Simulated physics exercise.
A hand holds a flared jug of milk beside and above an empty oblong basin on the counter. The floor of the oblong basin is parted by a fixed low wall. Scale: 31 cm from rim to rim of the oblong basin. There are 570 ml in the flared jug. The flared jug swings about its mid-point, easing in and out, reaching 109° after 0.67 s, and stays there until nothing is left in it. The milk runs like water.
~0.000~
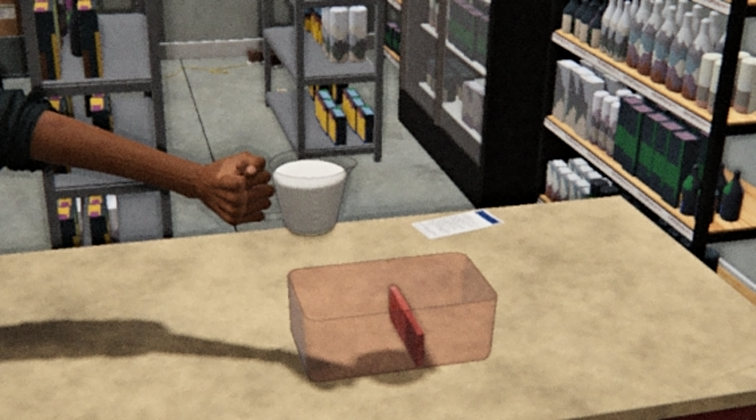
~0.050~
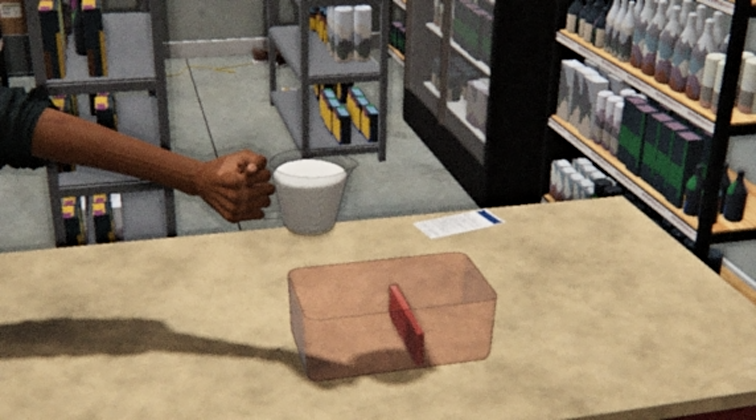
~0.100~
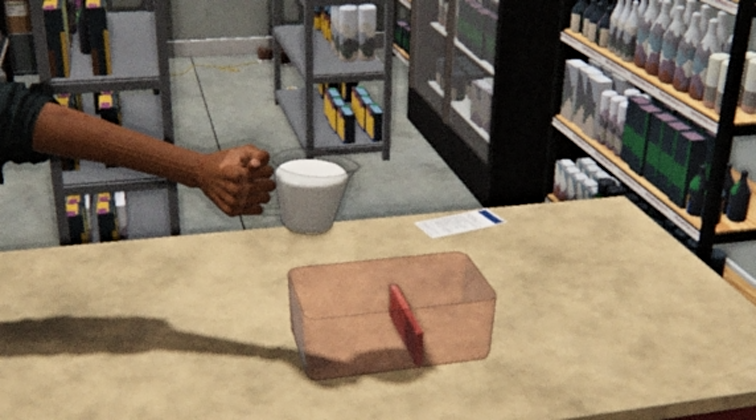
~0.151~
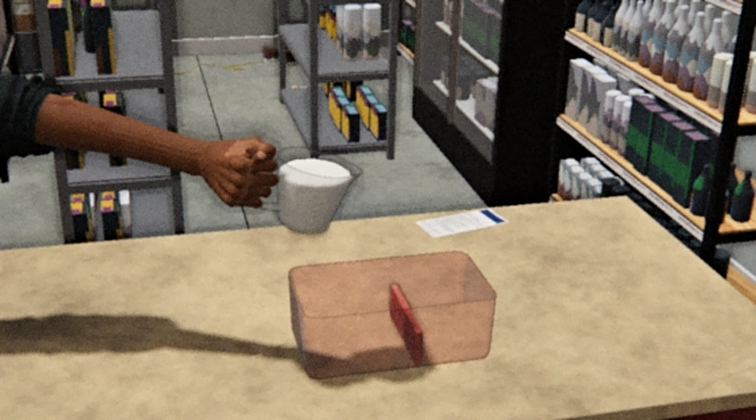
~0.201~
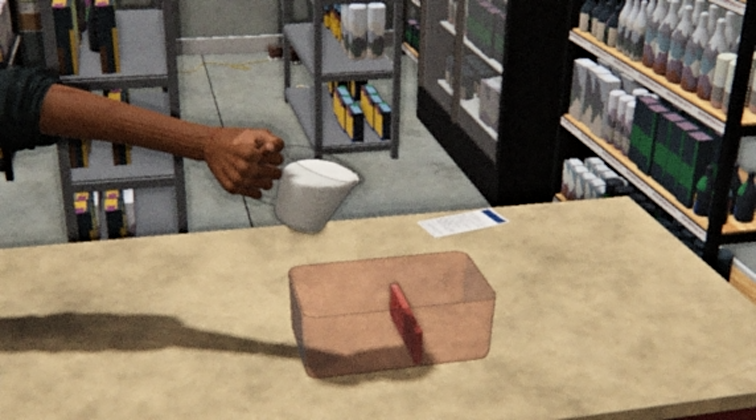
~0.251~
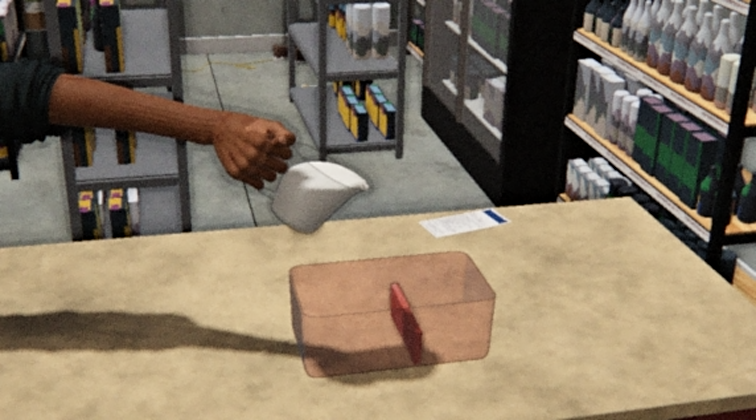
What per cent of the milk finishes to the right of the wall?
Roughly 11 per cent is past the wall.
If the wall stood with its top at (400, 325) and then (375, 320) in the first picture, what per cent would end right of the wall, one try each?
First 30, then 75 per cent.
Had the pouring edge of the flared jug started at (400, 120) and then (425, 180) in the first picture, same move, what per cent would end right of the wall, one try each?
First 80, then 90 per cent.
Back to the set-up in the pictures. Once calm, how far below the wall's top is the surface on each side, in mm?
Some 44 mm on the left and 56 mm on the right.
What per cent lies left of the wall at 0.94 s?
About 82 per cent.
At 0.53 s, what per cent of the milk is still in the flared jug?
Near 36 in a hundred.
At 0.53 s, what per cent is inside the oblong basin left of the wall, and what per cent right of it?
Left about 22, right about 7.
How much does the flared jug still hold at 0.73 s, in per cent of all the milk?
Near 2 in a hundred.
Then, 0.53 s in, the tilt is 97° and 36 per cent is still to pour, 22 is left of the wall and 7 right of it.
Then, 0.73 s in, the tilt is 109° and 2 per cent is still to pour, 79 is left of the wall and 8 right of it.
Then, 0.94 s in, the tilt is 109° and 0 per cent is still to pour, 83 is left of the wall and 11 right of it.
Then, 1.17 s in, the tilt is 109° and 0 per cent is still to pour, 83 is left of the wall and 11 right of it.
Finally, 83 per cent lies left of the wall, 11 right of it and 5 outside.
